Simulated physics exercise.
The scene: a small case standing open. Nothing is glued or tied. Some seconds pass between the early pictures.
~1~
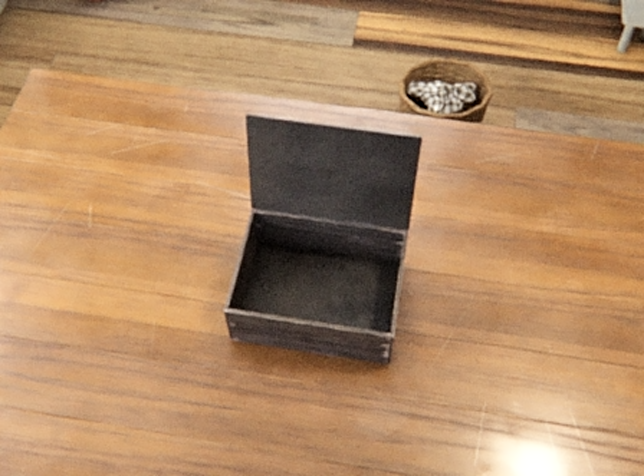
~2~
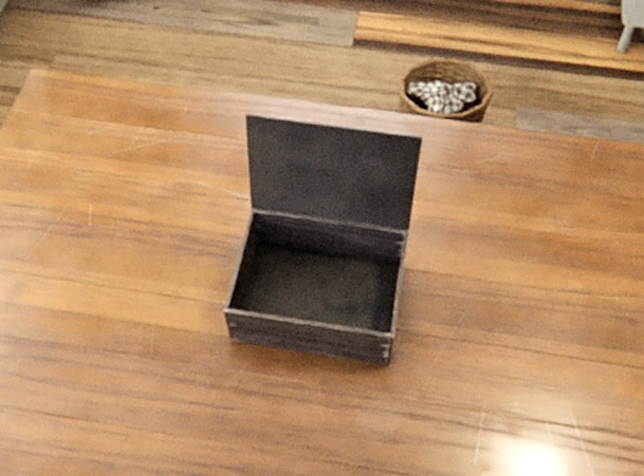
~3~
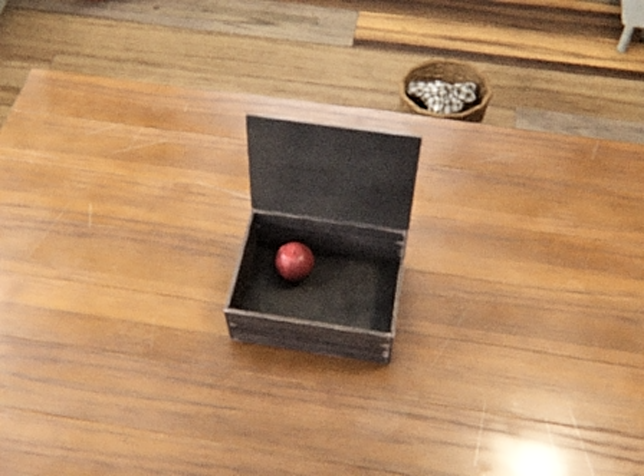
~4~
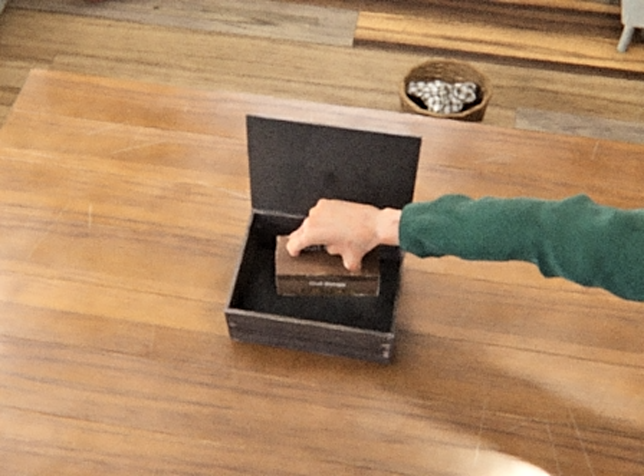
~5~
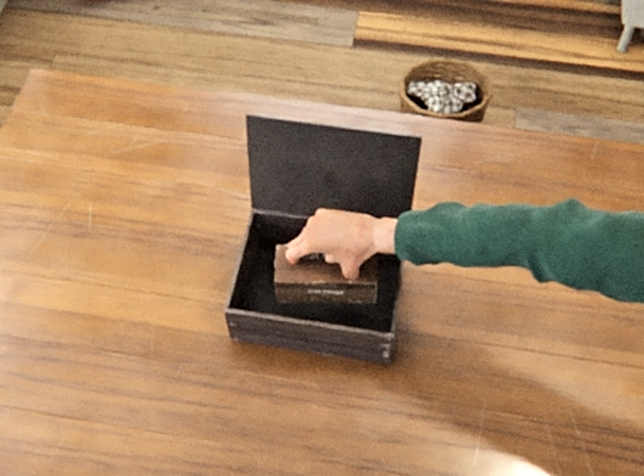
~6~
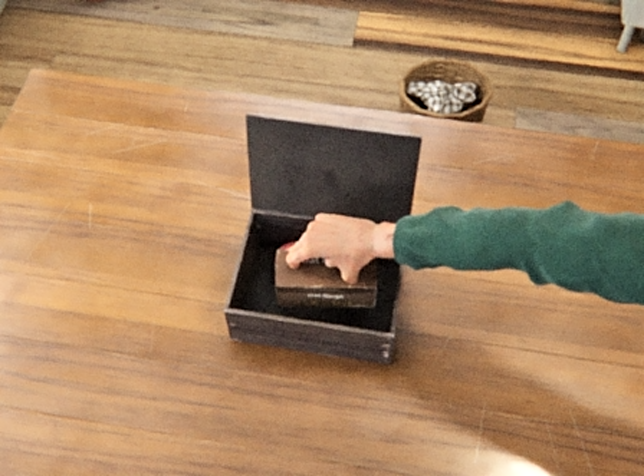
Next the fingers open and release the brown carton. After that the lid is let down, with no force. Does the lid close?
In the end the lid shuts flat.
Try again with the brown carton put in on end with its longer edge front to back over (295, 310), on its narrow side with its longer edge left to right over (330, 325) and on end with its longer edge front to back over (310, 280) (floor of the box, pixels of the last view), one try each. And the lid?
First try: It stays ajar; second try: It closes; third try: It sits on the rim.
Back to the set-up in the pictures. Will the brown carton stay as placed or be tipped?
The brown carton keeps its pose.
Then, 1.00 s after the last picture, lid starting down; brown carton slid a little near (326, 299).
Then, 1.60 s after the last picture, lid 57° above the rim; brown carton slid a little near (326, 299).
Then, 2.00 s after the last picture, lid 13° above the rim; brown carton slid a little near (326, 299).
At rest, lid shut; moved from the start, brown carton; red apple in place. Seen from the same camera at the end, brown carton near (326, 299).
